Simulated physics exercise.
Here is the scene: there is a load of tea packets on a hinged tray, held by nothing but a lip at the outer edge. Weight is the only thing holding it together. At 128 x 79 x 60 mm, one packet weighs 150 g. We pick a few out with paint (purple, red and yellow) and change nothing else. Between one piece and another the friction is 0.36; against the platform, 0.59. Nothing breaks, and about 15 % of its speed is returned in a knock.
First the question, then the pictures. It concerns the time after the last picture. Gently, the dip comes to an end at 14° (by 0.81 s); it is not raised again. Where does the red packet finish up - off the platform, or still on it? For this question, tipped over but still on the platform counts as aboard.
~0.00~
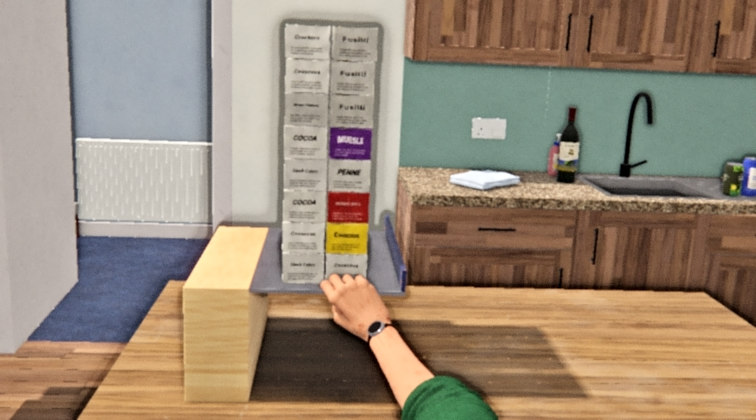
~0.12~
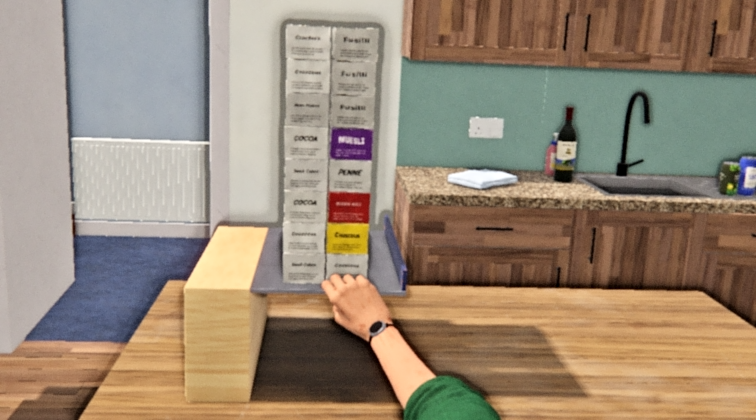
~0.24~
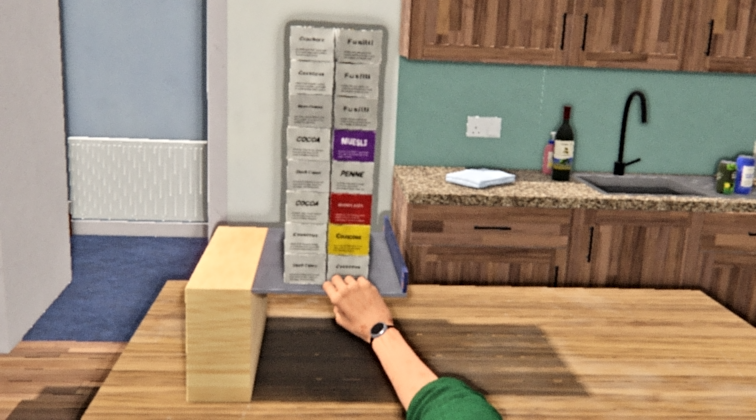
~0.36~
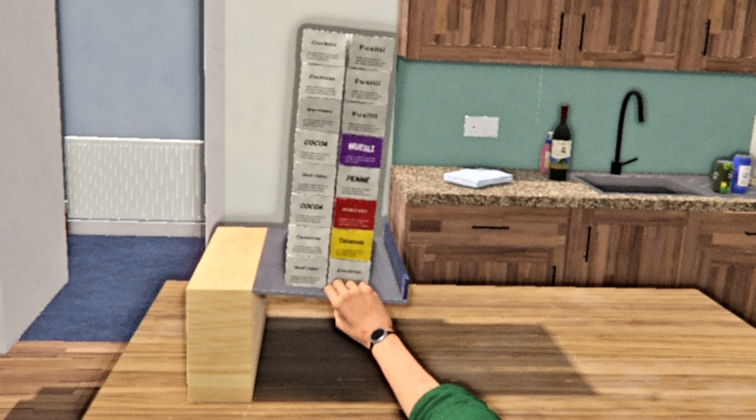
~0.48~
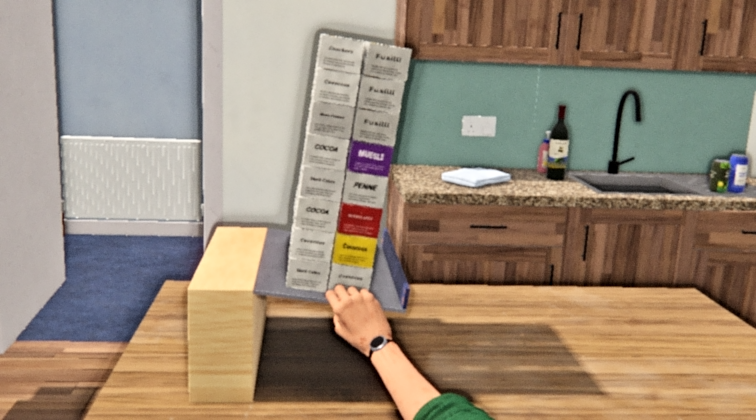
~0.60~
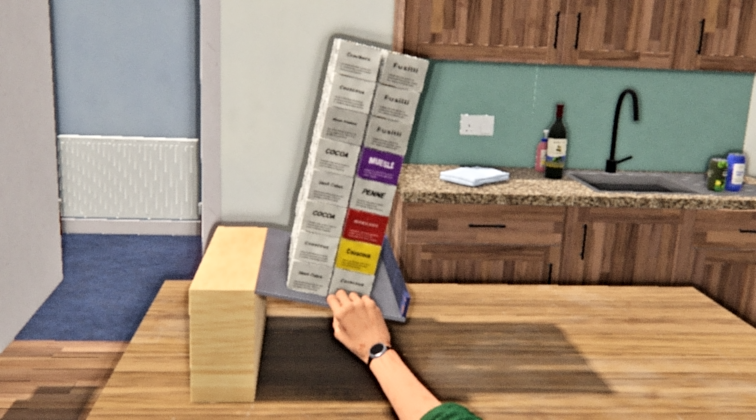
Off the platform.
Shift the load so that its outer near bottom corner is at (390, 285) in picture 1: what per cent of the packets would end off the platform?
With that placement, 80 in a hundred.
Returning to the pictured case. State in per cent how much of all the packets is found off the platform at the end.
My estimate is roughly 70 per cent.
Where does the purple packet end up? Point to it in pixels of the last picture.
Around (528, 363).
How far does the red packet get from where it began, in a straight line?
Start and end are some 42 cm apart.
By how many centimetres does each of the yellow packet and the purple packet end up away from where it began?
Yellow shifts close to 12 cm and purple close to 60 cm.
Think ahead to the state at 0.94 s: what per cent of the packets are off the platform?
20 percent by then.
Around 0.78 s, slope 14°; none of the 48 packets off the platform, 48 disturbed; red packet tipped 5°; purple packet tipped 5°.
Around 0.94 s, slope 14°; 9 of the 48 packets off the platform; red packet tipped 21°; purple packet tipped 21°.
Around 1.10 s, slope 14°; 30 of the 48 packets off the platform; red packet tipped 51°, 42 mm lower; purple packet tipped 51°, 9 cm lower.
Around 1.32 s, slope 14°; 33 of the 48 packets off the platform; red packet on its side; purple packet on its side.
Finally (2.0 s), slope 14°; 33 of the 48 packets off the platform; red packet on its side; purple packet on its side; yellow packet tipped 45°. Seen by the last camera, middles, red packet near (464, 364), purple packet near (527, 363).
